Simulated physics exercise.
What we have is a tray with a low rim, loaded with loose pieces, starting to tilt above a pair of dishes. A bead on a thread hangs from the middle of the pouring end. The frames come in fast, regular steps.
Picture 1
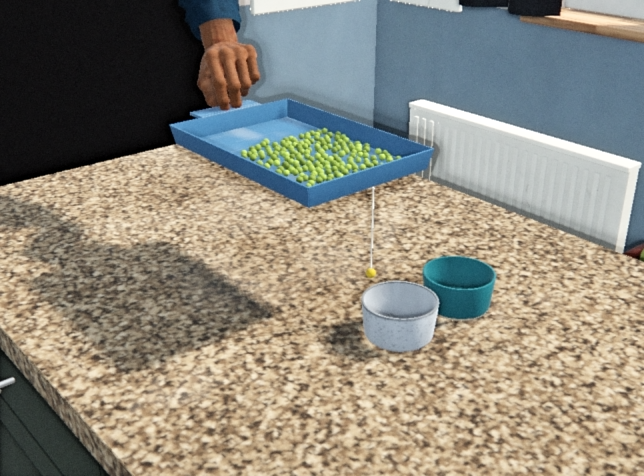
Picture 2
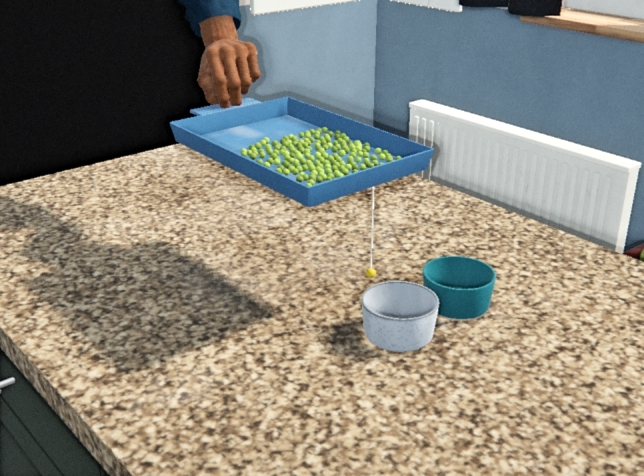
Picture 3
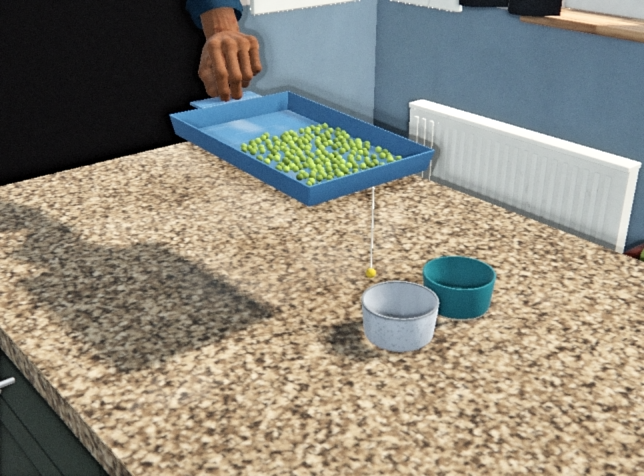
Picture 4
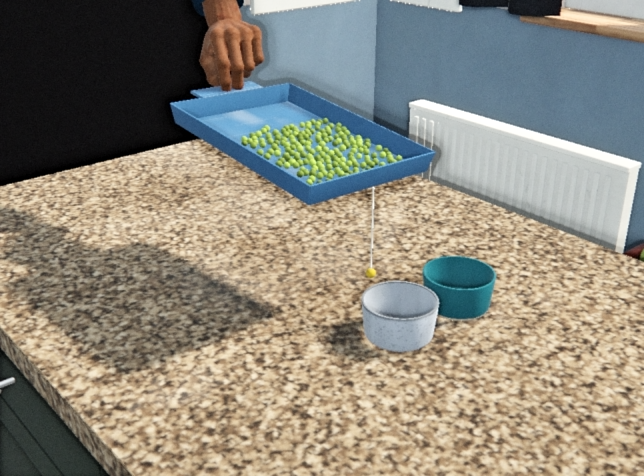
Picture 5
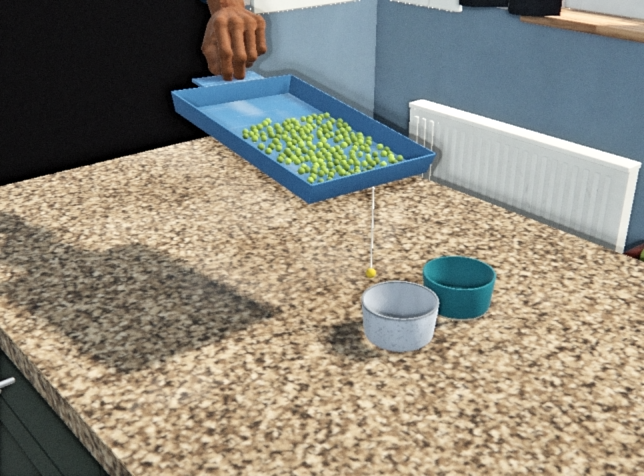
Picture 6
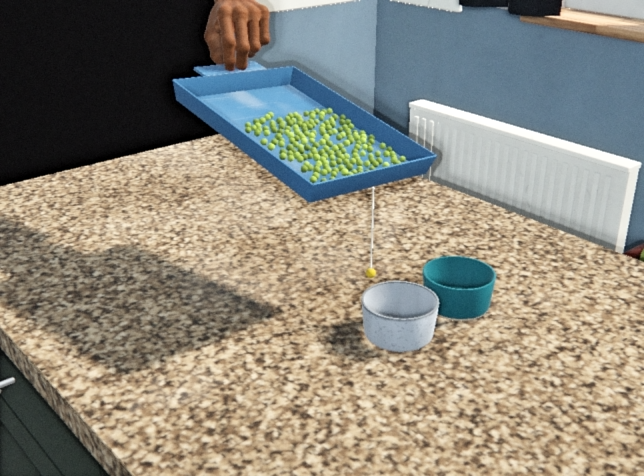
A speckled brown stone counter in a blue-walled room with a white radiator is seen from above at an angle by a still camera. A hand at the upper left grips a blue tray of green peas above a pale grey dish and a teal one, a yellow bead hanging from its near end. The hand rises slightly, tilting the tray gently toward the right while the peas barely shift.
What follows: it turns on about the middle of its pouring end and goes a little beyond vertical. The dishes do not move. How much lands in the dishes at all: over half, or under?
Together they catch more than half.
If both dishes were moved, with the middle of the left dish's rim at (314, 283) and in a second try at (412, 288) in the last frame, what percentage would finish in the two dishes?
In turn 0 and 60 in a hundred.
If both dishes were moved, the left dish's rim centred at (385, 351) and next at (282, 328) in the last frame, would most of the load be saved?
In turn: The smaller part; under half.
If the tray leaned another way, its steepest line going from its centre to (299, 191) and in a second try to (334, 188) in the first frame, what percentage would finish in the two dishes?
First some 0, then 10 per cent.
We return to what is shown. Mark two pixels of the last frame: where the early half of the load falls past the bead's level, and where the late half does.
At about (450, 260), then at (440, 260).
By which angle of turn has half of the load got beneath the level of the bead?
At some 95 degrees.
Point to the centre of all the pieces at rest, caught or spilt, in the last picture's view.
Roughly at (452, 300).
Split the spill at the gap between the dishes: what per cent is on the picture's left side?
Roughly 40 in a hundred.
Soon, tray tipped steeply; all on the tray.
A while on, tray tipped right over; about a quarter on the tray; a small part in the left dish; about half in the right dish; a small part outside both; about a quarter in the air.
Towards the end, tray tipped past a quarter turn; a small part in the left dish; most in the right dish; a small part outside both.
Finally, tray tipped past a quarter turn; a small part in the left dish; most in the right dish; a small part outside both.
